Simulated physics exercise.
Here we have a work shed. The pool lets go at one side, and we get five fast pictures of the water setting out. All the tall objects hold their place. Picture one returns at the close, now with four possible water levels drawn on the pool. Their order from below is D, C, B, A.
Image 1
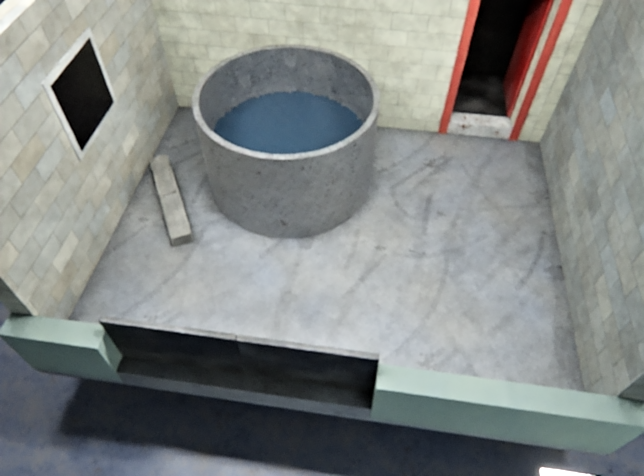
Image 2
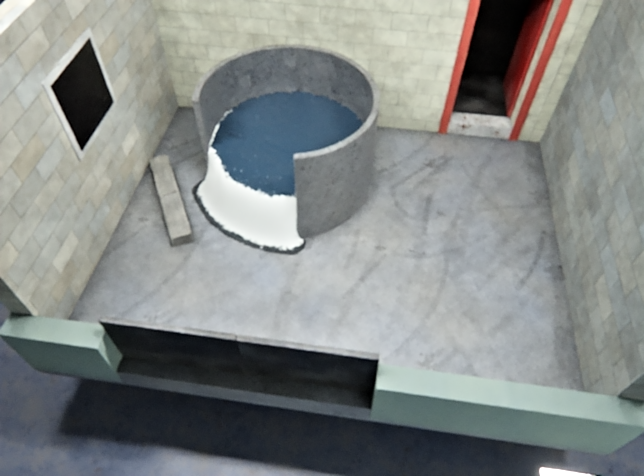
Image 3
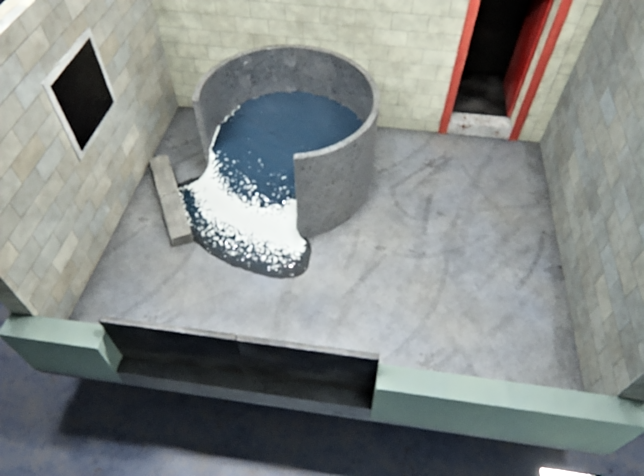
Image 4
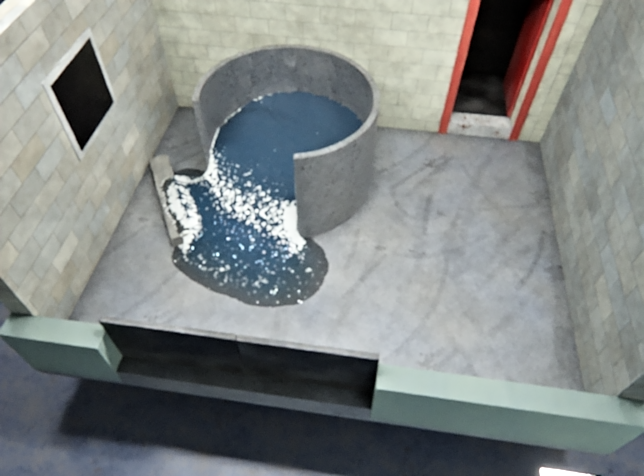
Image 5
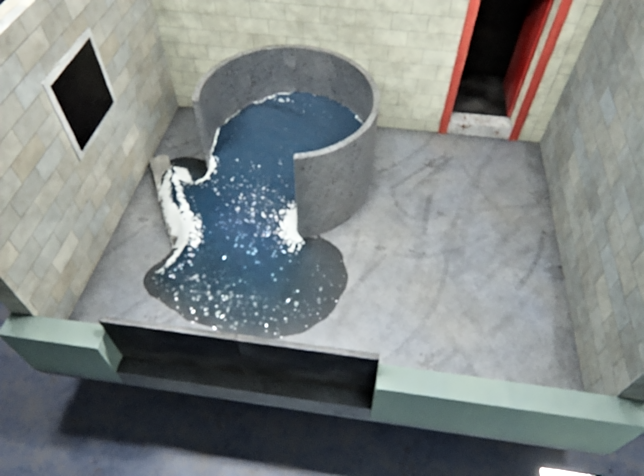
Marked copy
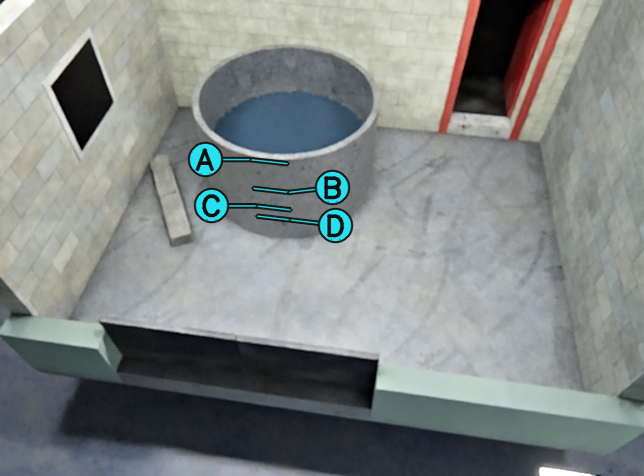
In a work shed, the front of a round grey pool opened up, and blue water poured out in white foam, washed against the block on the left, and spread across the floor.
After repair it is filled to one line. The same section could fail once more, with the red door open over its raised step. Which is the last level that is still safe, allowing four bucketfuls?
B is the one.
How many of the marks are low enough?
Three of the four.
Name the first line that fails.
A.
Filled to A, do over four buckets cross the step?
Yes, it does.
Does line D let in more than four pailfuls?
No, that is safe.
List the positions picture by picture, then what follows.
In the first frame, water in the pool at rest, its middle at (289, 140); foot of the red doorway at (477, 136); shut gate at (239, 342).
In the second frame, front seen at (298, 245), 2 % of the ground wet.
In the third frame, front seen at (298, 266), 6 % of the ground wet.
In the fourth frame, front seen at (303, 293), 11 % of the ground wet.
In the fifth frame, front seen at (332, 283), 17 % of the ground wet.
On the marked copy, A at (268, 161); B at (271, 190); C at (273, 207); D at (274, 218); from the bottom up D, C, B, A.
Choosing A, about 10 bucketfuls get in.
Choosing B, a splash gets over, under a bucket.
Choosing C, nothing gets over.
Choosing D, nothing gets over.
